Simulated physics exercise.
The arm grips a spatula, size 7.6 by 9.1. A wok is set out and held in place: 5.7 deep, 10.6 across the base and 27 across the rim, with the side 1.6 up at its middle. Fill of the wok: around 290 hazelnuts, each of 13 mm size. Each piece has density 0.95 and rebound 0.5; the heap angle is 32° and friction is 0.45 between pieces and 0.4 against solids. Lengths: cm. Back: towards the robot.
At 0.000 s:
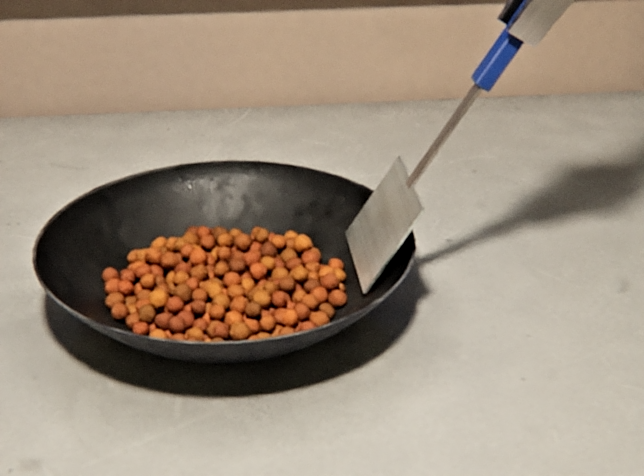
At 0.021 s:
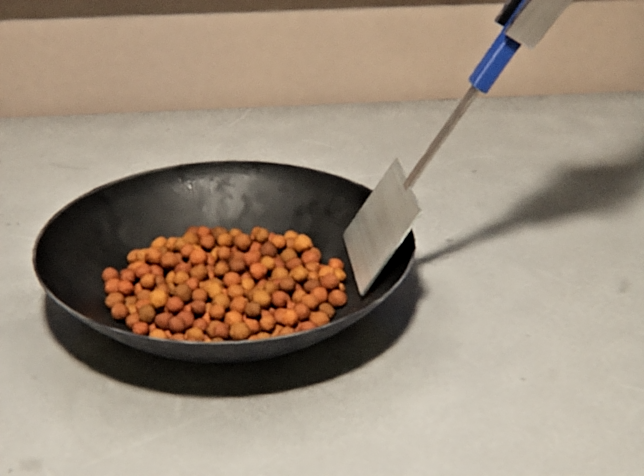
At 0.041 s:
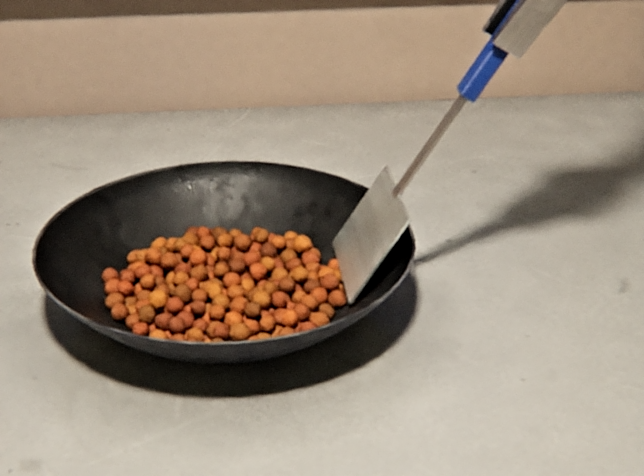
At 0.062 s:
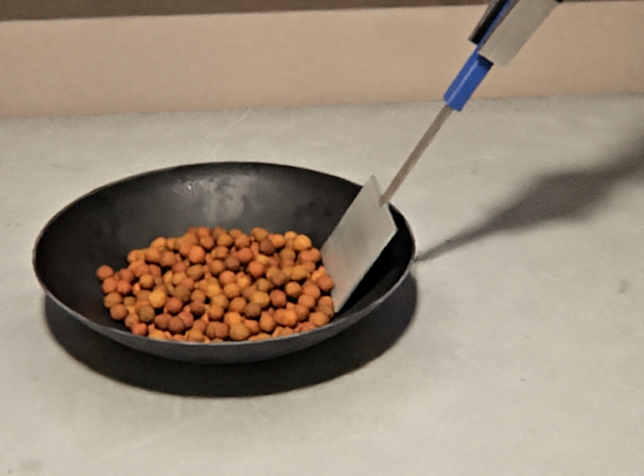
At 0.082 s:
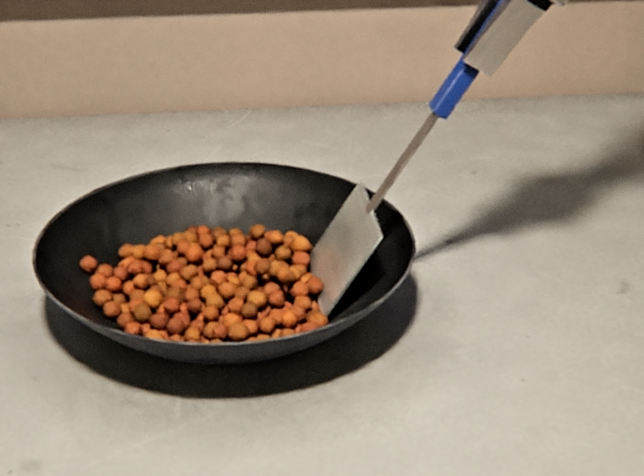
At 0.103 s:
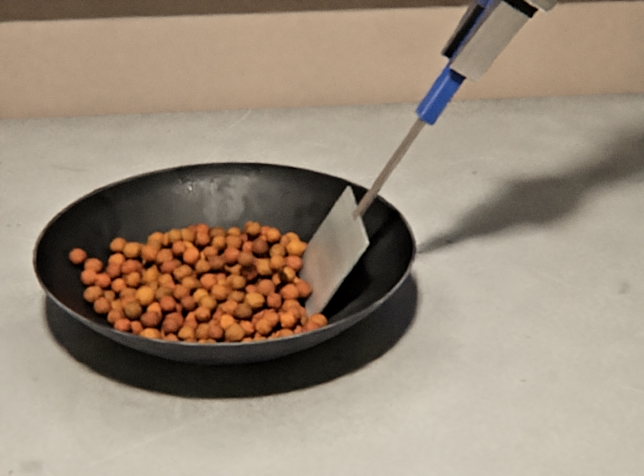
A black wok holding a heap of small, round orange-brown nuts sits on a pale grey surface before a beige wall, seen from slightly above by a still camera. A flat metal spatula with a thin shaft and blue fitting reaches in from the upper right, casting a shadow. The blade slides leftward and downward inside the wok, pushing the heap left, with several nuts rolling toward the left side.
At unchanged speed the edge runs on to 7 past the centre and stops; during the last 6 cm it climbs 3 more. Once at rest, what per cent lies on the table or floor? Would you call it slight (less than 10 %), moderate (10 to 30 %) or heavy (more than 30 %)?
I would call it slight, less than 10 %.
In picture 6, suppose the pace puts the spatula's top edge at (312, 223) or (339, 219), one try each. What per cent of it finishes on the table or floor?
Close to 25 per cent in the first try and close to 10 per cent in the second.
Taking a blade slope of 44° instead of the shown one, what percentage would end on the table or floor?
Estimate for that slope: Some 0 per cent.
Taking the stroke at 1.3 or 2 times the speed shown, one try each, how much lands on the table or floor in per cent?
Roughly 10 % and roughly 30 %.
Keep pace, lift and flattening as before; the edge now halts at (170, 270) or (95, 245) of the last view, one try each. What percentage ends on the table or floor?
Estimates, in order: 0 % and 25 %.
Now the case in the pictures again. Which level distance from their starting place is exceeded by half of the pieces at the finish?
Roughly 5 centimetres.
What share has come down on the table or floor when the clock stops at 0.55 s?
That would be near 0 per cent, give or take.
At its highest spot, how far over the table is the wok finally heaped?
Close to 6.5 centimetres high.
By 0.20 s, sloping 58°, highest piece 6 above the table; 292 in the wok.
By 0.30 s, sloping 58°, highest piece 7 above the table; 292 in the wok.
By 0.55 s, sloping 58°, highest piece 7 above the table; 285 in the wok, 6 on the table or floor, 1 on the blade or in flight.
By 1.60 s, sloping 58°, highest piece 6 above the table; 284 in the wok, 8 on the table or floor.
Final count, 284 in the wok, 8 on the table or floor. That is 3 % on the table or floor.
